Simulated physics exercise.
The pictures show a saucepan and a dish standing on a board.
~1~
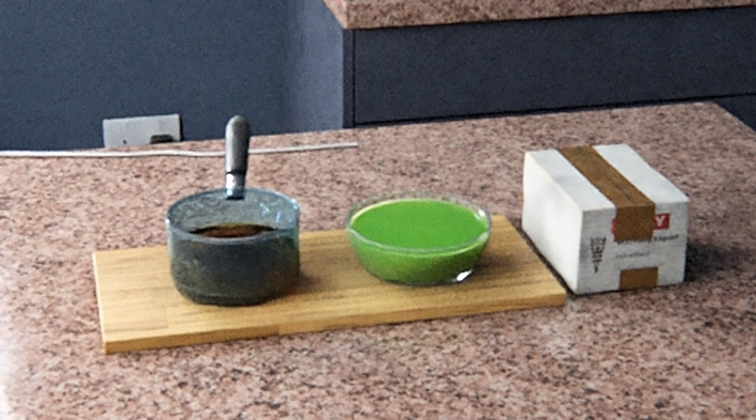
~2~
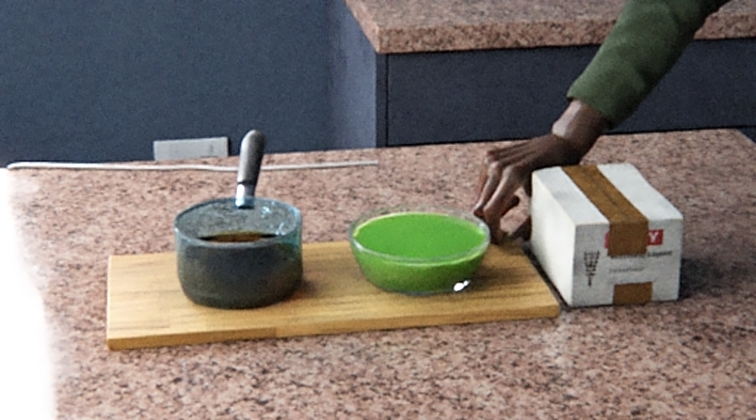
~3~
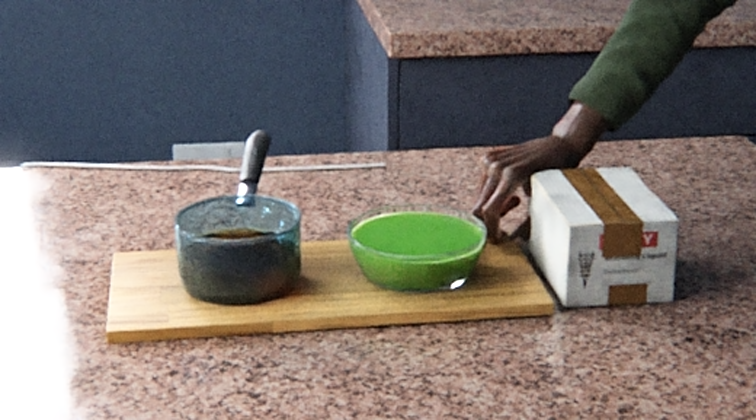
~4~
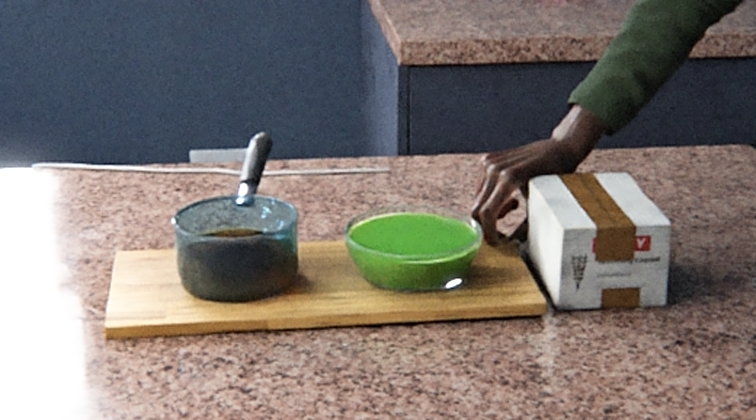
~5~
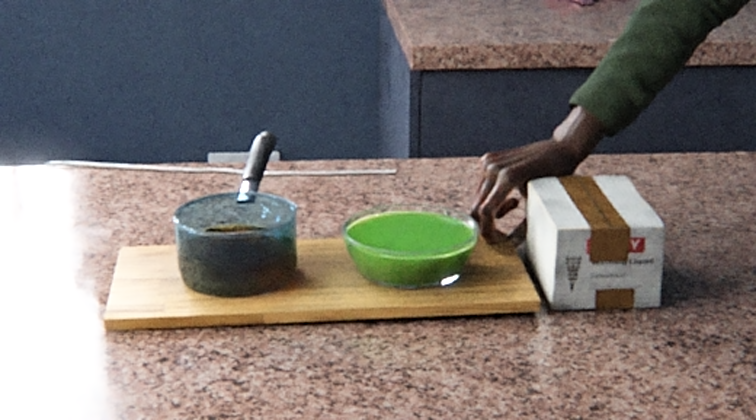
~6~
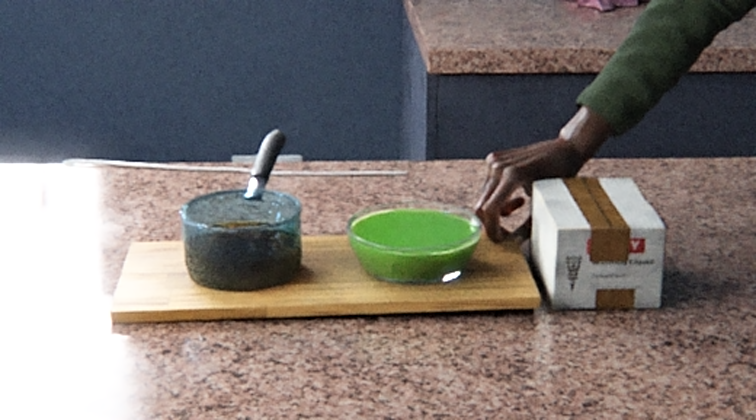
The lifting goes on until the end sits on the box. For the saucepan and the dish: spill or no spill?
The saucepan holds; the dish loses some.
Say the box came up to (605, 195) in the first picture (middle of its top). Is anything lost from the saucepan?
In that case: Copes.
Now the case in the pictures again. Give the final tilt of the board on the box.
Roughly 13°.
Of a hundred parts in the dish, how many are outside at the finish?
About 28 per cent.
Next, the board slopes by about 7°; saucepan, its rim is dry; dish, its rim is dry.
After that, the board slopes by about 15°; saucepan, its rim is dry; dish, it has slopped over.
Finally, the board slopes by about 13°, resting on the box; saucepan, its rim is dry; dish, it has slopped over.
